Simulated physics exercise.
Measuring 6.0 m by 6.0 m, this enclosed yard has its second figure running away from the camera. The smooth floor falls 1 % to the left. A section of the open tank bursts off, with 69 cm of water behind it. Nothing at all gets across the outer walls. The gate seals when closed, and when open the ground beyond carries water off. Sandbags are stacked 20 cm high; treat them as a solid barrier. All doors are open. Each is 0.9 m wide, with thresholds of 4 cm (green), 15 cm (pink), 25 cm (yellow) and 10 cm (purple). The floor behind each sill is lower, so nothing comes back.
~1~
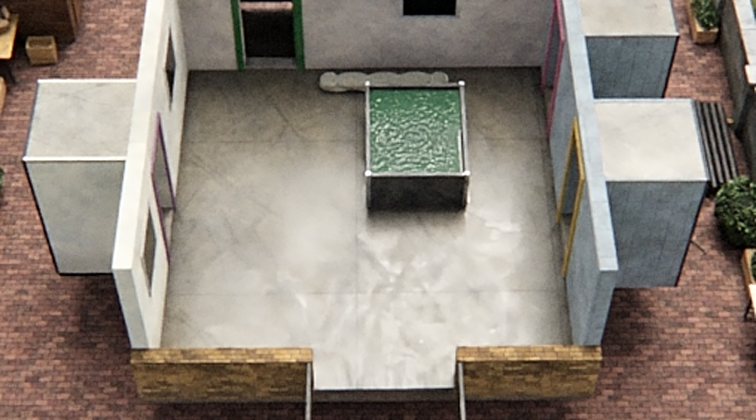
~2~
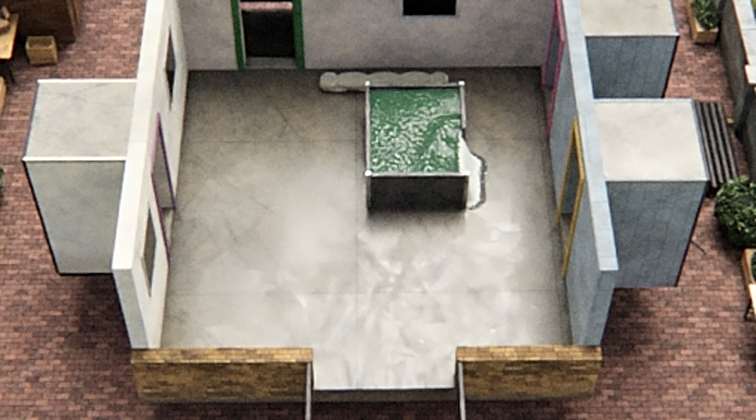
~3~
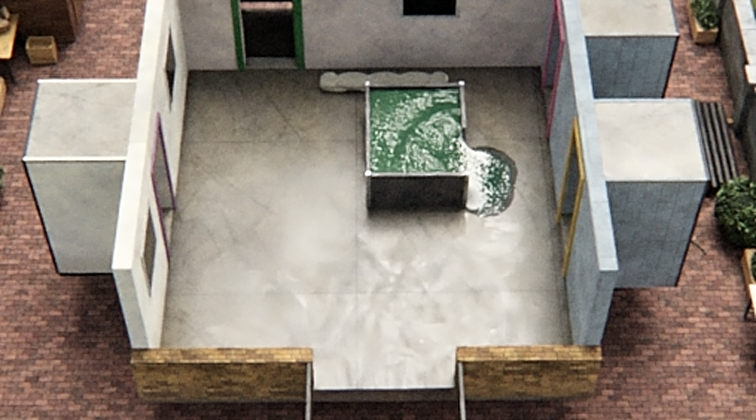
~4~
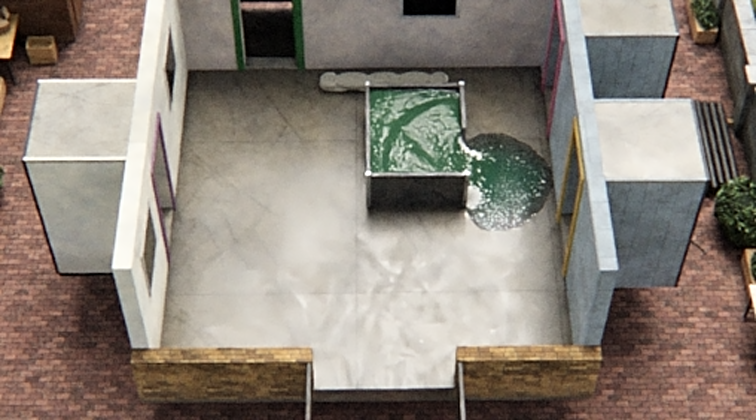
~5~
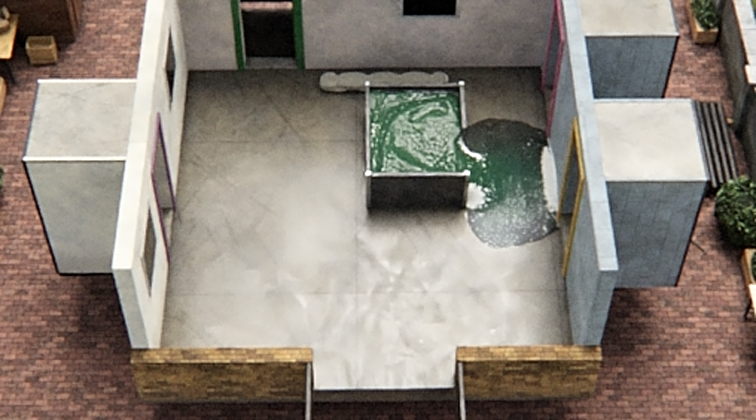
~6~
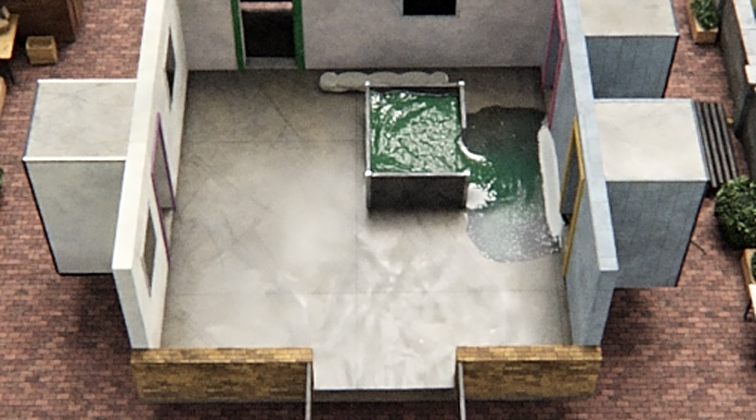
In a walled yard, green water bursts from an open tank and spreads across the floor rightward.
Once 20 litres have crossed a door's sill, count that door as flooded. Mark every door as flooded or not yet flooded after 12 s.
After that time, green door: Not yet flooded; pink door: Not yet flooded; yellow door: Not yet flooded; purple door: Not yet flooded.
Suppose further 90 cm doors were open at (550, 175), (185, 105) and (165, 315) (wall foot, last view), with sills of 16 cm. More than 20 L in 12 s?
Note, doorways in listed order: Goes beyond, stays short, stays short.
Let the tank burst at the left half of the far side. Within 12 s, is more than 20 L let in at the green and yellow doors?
Versus the limit - green: Exceeded, yellow: Within.
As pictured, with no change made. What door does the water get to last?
Looks like the purple door.
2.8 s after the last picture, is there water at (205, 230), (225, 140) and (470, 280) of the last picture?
Going in order, clear, then clear, then covered.
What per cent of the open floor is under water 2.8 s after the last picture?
Wet share: Near 40 percent.
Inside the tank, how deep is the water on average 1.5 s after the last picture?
It averages close to 33 cm.
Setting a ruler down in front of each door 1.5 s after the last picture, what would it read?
Green 0 cm, pink 12 cm, yellow 19 cm, purple 0 cm.
Then, 0.7 s after the last picture water covers 15 % of the floor and is deepest (42 cm) near (541, 186); green door not reached, pink door 13 cm at the sill, 0 L in, yellow door 25 cm at the sill, 0 L in, purple door not reached.
Then, 1.5 s after the last picture water covers 25 % of the floor and is deepest (30 cm) near (541, 186); green door not reached, pink door 12 cm at the sill, 0 L in, yellow door 19 cm at the sill, 2 L in, purple door not reached.
Then, 2.8 s after the last picture water covers 40 % of the floor and is deepest (22 cm) near (454, 79); green door 5 cm at the sill, 0 L in, pink door 9 cm at the sill, 0 L in, yellow door 13 cm at the sill, 2 L in, purple door not reached.
Then, 6.3 s after the last picture water covers 80 % of the floor and is deepest (14 cm) near (175, 208); green door 3 cm at the sill, 2 L in, pink door 7 cm at the sill, 1 L in, yellow door 6 cm at the sill, 2 L in, purple door 8 cm at the sill, 0 L in.
Then, 11.3 s after the last picture water covers 95 % of the floor and is deepest (8 cm) near (165, 303); green door 5 cm at the sill, 4 L in, pink door 4 cm at the sill, 1 L in, yellow door 3 cm at the sill, 2 L in, purple door 8 cm at the sill, 1 L in.
